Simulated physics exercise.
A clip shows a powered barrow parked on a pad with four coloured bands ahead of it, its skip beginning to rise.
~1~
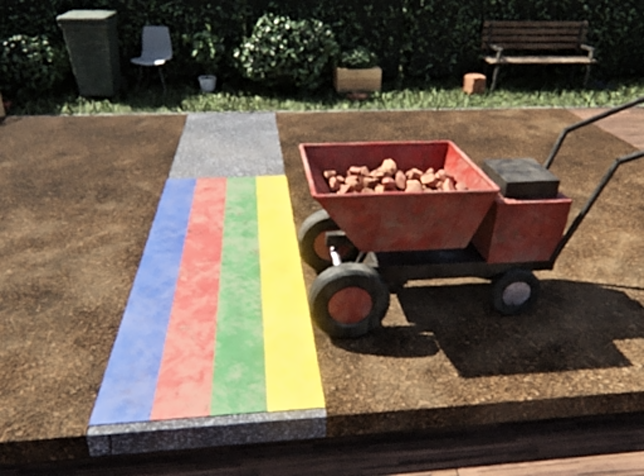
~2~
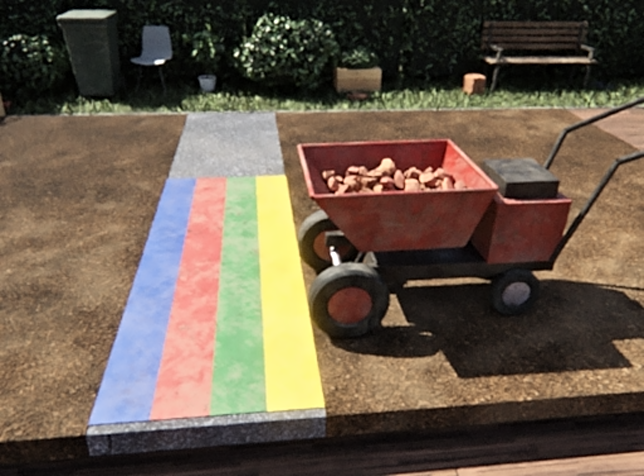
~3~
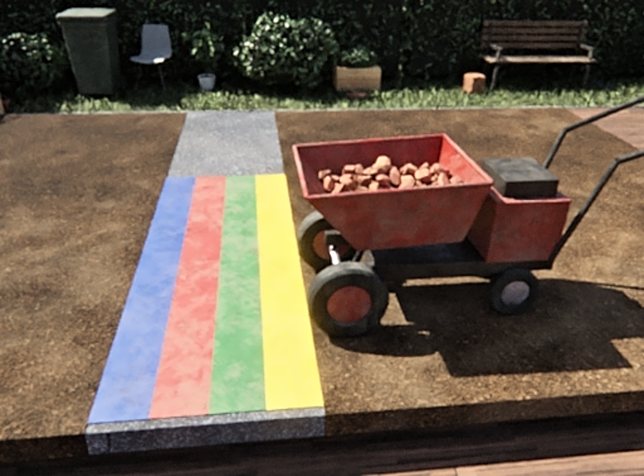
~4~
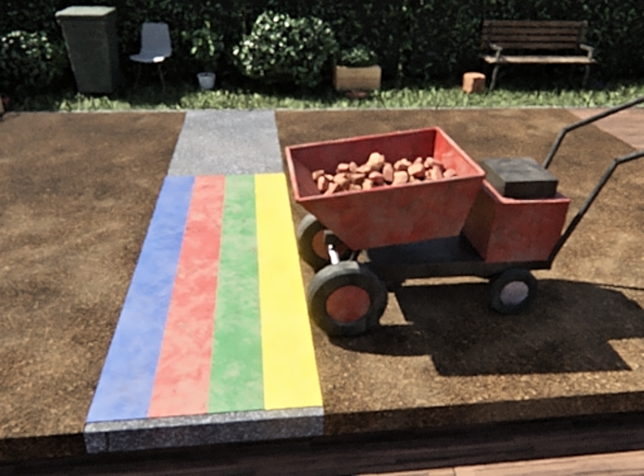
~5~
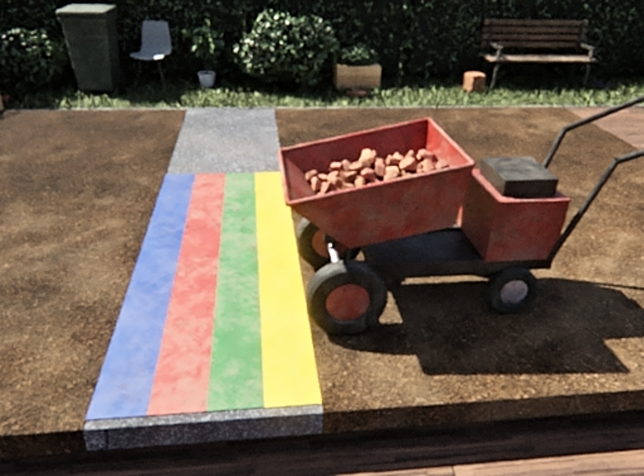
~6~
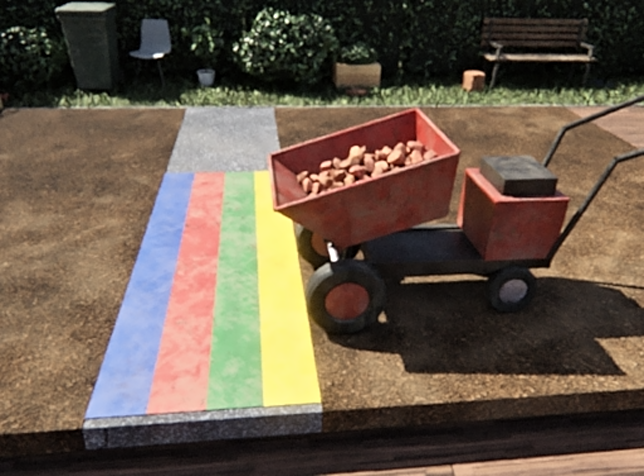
On a brown outdoor pad beside blue, red, green and yellow bands, a red powered barrow stands with its skip level and loaded with rubble. The skip slowly tilts toward the left, its rear rising clear of the chassis and its front lip reaching over the yellow band, while the wheels stay still.
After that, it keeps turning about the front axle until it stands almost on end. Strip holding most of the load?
Red.
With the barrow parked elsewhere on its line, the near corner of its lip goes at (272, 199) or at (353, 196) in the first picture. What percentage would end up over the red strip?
Close to 30 in a hundred, and close to 30 in a hundred.
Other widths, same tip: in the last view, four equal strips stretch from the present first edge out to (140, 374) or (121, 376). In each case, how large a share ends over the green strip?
0 and 10 percent, roughly.
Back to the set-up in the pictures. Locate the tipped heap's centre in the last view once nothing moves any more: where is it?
About pixel (182, 296).
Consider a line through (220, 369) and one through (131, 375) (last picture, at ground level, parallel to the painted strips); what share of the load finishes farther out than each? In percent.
The first gives 80 %, the second 20 %.
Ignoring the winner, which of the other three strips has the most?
Number two is the blue strip.
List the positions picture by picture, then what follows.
The first frame shows lip of the skip near (315, 197), level; top of the load near (413, 186), lumps of rubble; yellow strip near (292, 365); green strip near (240, 369); red strip near (186, 373); blue strip near (131, 376).
The second frame shows lip of the skip near (313, 198), level; top of the load near (411, 185).
The third frame shows lip of the skip near (307, 199), tipped barely; top of the load near (407, 182).
The fourth frame shows lip of the skip near (298, 201), tipped a little; top of the load near (414, 182).
The fifth frame shows lip of the skip near (288, 205), tipped a little; top of the load near (406, 175).
The sixth frame shows lip of the skip near (276, 210), tipped clearly; top of the load near (396, 169); yellow strip near (288, 361); green strip near (236, 364); red strip near (183, 367); blue strip near (128, 370).
Shortly afterwards, skip tipped steeply; the whole lot in the skip.
Next, skip tipped steeply; the bulk in the skip; only a few over the green strip; a little over the red strip.
Some moments later, skip tipped right over; near a quarter in the skip; a little over the green strip; near half over the red strip; near a quarter over the blue strip; a little off the paint.
In the end, skip tipped right over; a little in the skip; none at all over the yellow strip; a little over the green strip; near half over the red strip; near a quarter over the blue strip; a little off the paint.
